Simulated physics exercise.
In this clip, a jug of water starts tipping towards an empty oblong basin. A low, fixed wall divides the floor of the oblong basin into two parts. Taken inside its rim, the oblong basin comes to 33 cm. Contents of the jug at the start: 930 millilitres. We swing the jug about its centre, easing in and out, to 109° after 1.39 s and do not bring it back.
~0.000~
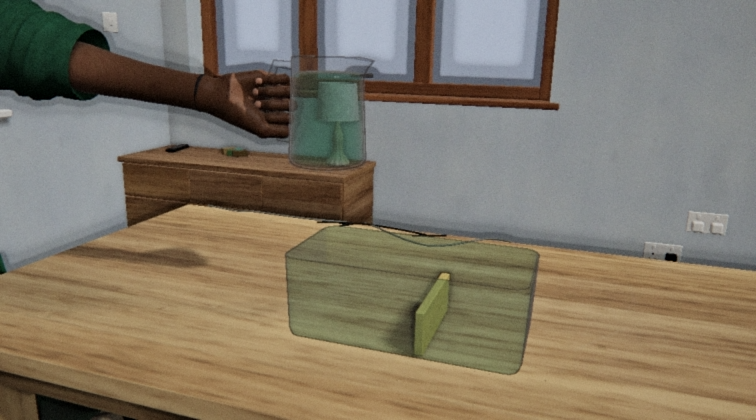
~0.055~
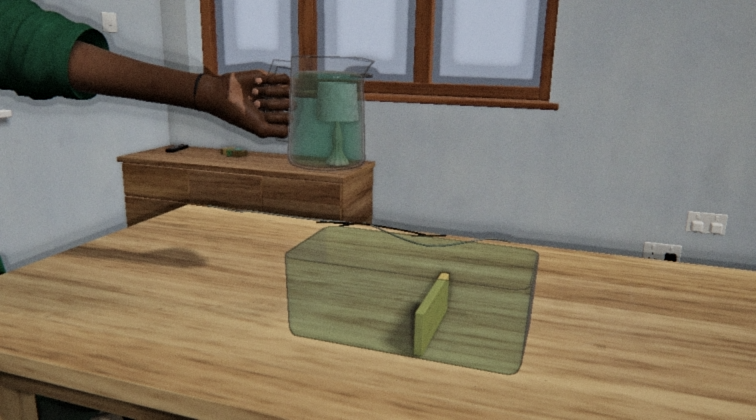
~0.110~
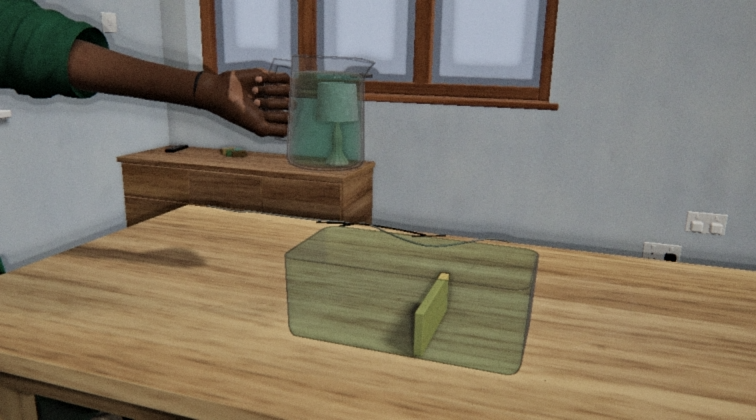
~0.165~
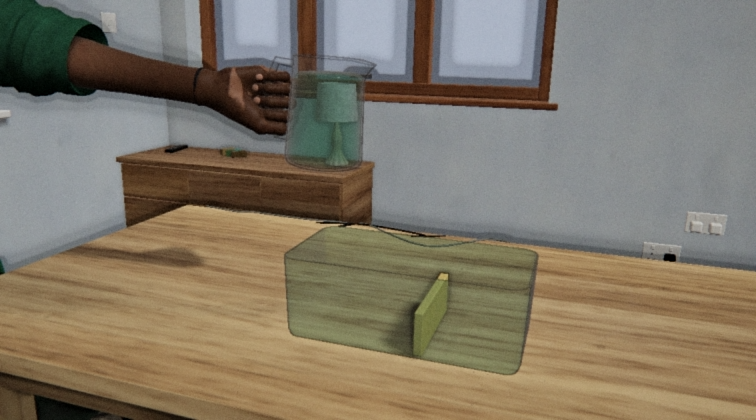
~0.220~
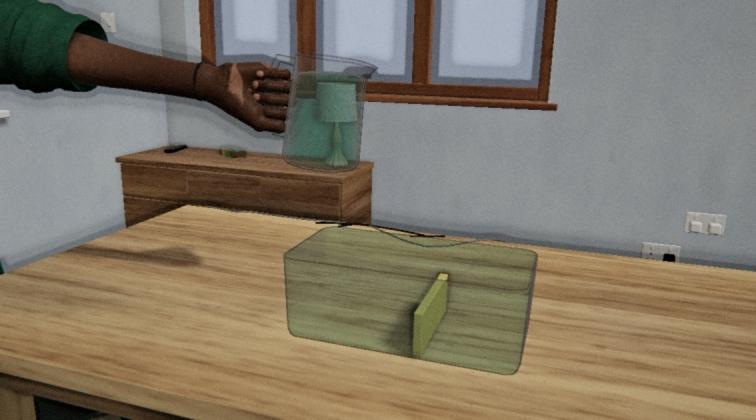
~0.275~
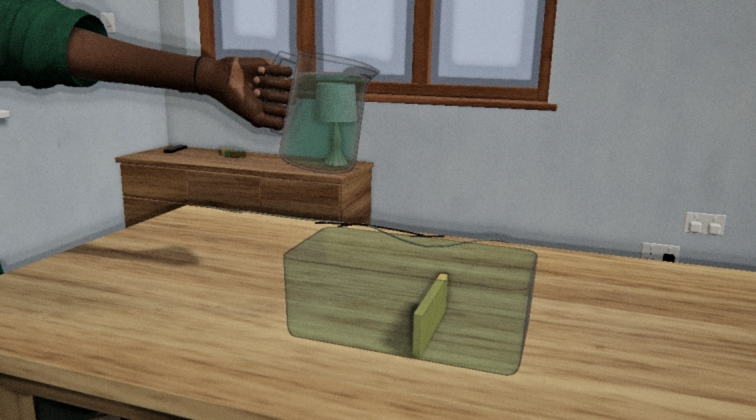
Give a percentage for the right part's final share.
My figure is 56 %.
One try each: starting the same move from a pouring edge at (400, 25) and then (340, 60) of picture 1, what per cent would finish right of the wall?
I'd say 90 percent on the first go, 0 percent on the next.
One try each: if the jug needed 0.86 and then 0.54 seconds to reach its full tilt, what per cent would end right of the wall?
45 in a hundred, followed by 40 in a hundred.
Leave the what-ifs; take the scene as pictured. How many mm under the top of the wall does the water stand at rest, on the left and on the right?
Roughly 48 mm on the left side and roughly 34 mm on the right.
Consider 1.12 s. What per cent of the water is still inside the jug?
42 in a hundred, give or take.
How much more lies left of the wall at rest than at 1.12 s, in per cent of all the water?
Around 40 in a hundred.
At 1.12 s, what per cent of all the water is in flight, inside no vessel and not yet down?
Something like 24 per cent is in the air then.
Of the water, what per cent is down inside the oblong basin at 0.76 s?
Near 1 in a hundred.
Then, 0.76 s in, the tilt is 62° and 89 per cent is still to pour, 0 is left of the wall and 1 right of it.
Then, 1.12 s in, the tilt is 99° and 42 per cent is still to pour, 3 is left of the wall and 31 right of it.
Then, 1.49 s in, the tilt is 109° and 5 per cent is still to pour, 33 is left of the wall and 55 right of it.
Then, 1.89 s in, the tilt is 109° and 0 per cent is still to pour, 43 is left of the wall and 56 right of it.
Finally, 43 per cent lies left of the wall, 56 right of it and 2 outside.
